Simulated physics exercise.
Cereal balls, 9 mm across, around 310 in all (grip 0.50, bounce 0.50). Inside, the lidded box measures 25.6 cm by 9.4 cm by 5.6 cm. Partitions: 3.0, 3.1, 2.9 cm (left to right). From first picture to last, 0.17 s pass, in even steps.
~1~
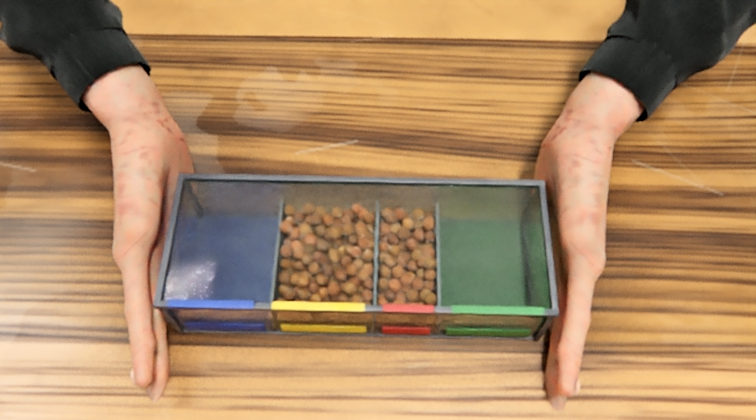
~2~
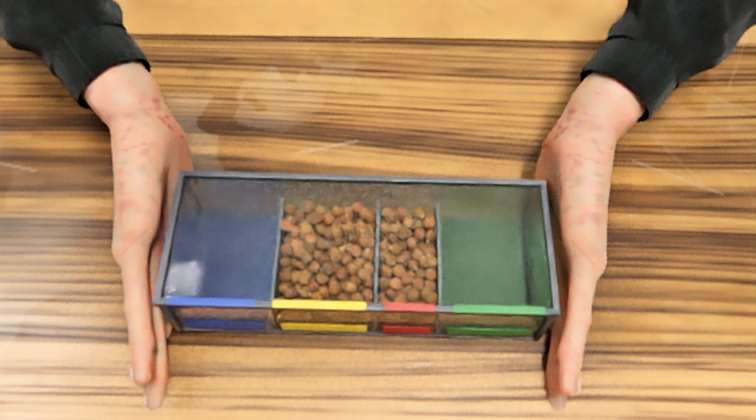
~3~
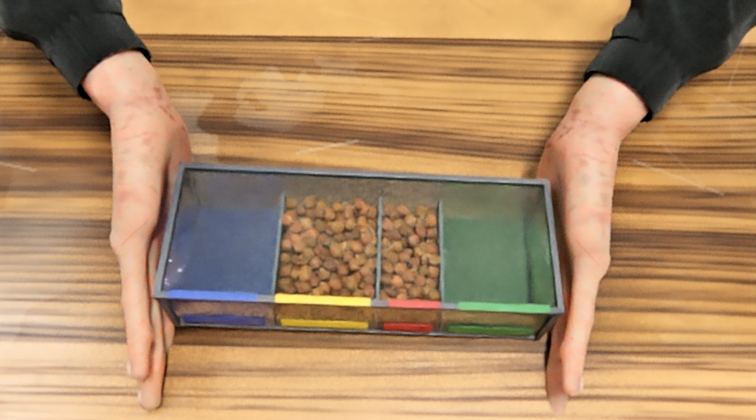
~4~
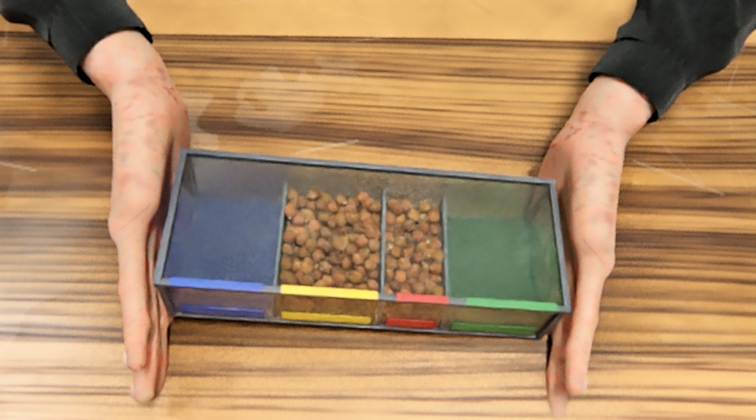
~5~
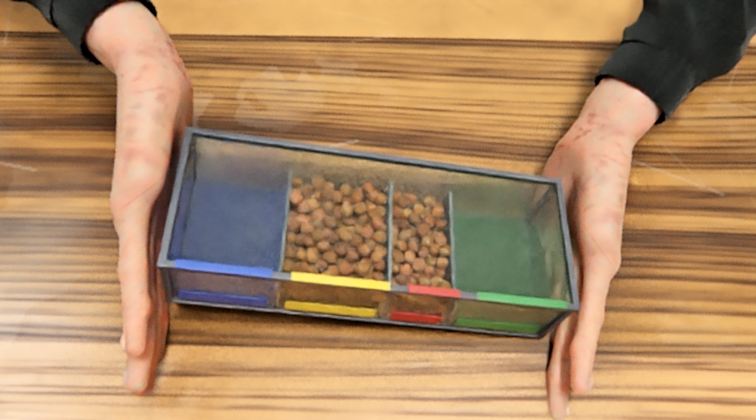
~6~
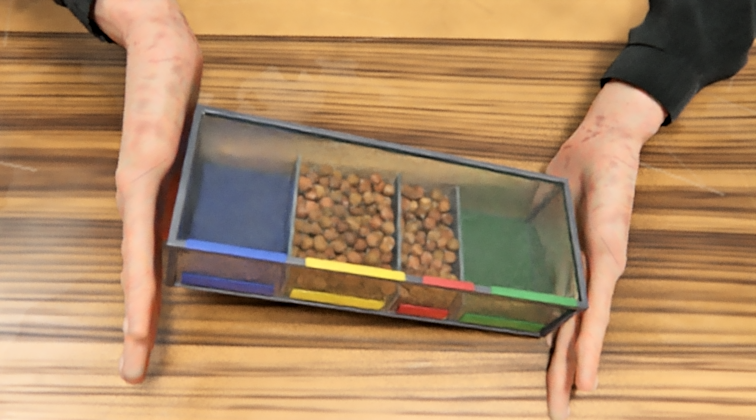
The footage shows two hands flanking a lidded, divided box with brown balls in its yellow and red middle sections, while the blue and green end sections stay empty; the box gradually tilts, its left side rising.
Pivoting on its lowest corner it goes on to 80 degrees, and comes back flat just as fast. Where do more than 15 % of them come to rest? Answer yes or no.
Red compartment: Yes; blue compartment: No; green compartment: Yes; yellow compartment: Yes.
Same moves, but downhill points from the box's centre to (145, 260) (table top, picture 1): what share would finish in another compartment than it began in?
Some 45 per cent.
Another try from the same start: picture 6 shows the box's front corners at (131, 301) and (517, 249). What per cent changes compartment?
In that case some 55 per cent.
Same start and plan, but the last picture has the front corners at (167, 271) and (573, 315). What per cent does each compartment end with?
Red 25; blue 0; green 45; yellow 30.
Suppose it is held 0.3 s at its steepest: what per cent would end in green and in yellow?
In that case green 55, yellow 25.
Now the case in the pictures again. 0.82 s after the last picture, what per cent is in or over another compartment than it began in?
Roughly 50 per cent.
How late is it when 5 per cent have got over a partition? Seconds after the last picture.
At about 0.40 s.
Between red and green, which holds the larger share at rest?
The green one has more.
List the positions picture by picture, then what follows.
The first picture shows box tilt 0 degrees, front corners at (161, 302) and (552, 310); red 35 %, yellow 65 %.
The second picture shows box tilt 1 degrees, front corners at (161, 299) and (553, 310).
The third picture shows box tilt 3 degrees, front corners at (161, 293) and (557, 309), lowest corner right back.
The fourth picture shows box tilt 7 degrees, front corners at (161, 280) and (564, 307), lowest corner right back.
The fifth picture shows box tilt 12 degrees, front corners at (166, 262) and (572, 305), lowest corner right back.
The sixth picture shows box tilt 17 degrees, front corners at (176, 241) and (581, 303), lowest corner right back; red 35 %, yellow 65 %.
Then, 0.49 s after the last picture, tilt 79 degrees; red 40 %, green 15 %, yellow 50 %.
Then, 0.82 s after the last picture, tilt 33 degrees; red 30 %, green 45 %, yellow 25 %.
Then, 1.24 s after the last picture, tilt 0 degrees; red 30 %, green 45 %, yellow 25 %.
In the end, red 30 %, blue 0 %, green 45 %, yellow 25 %.
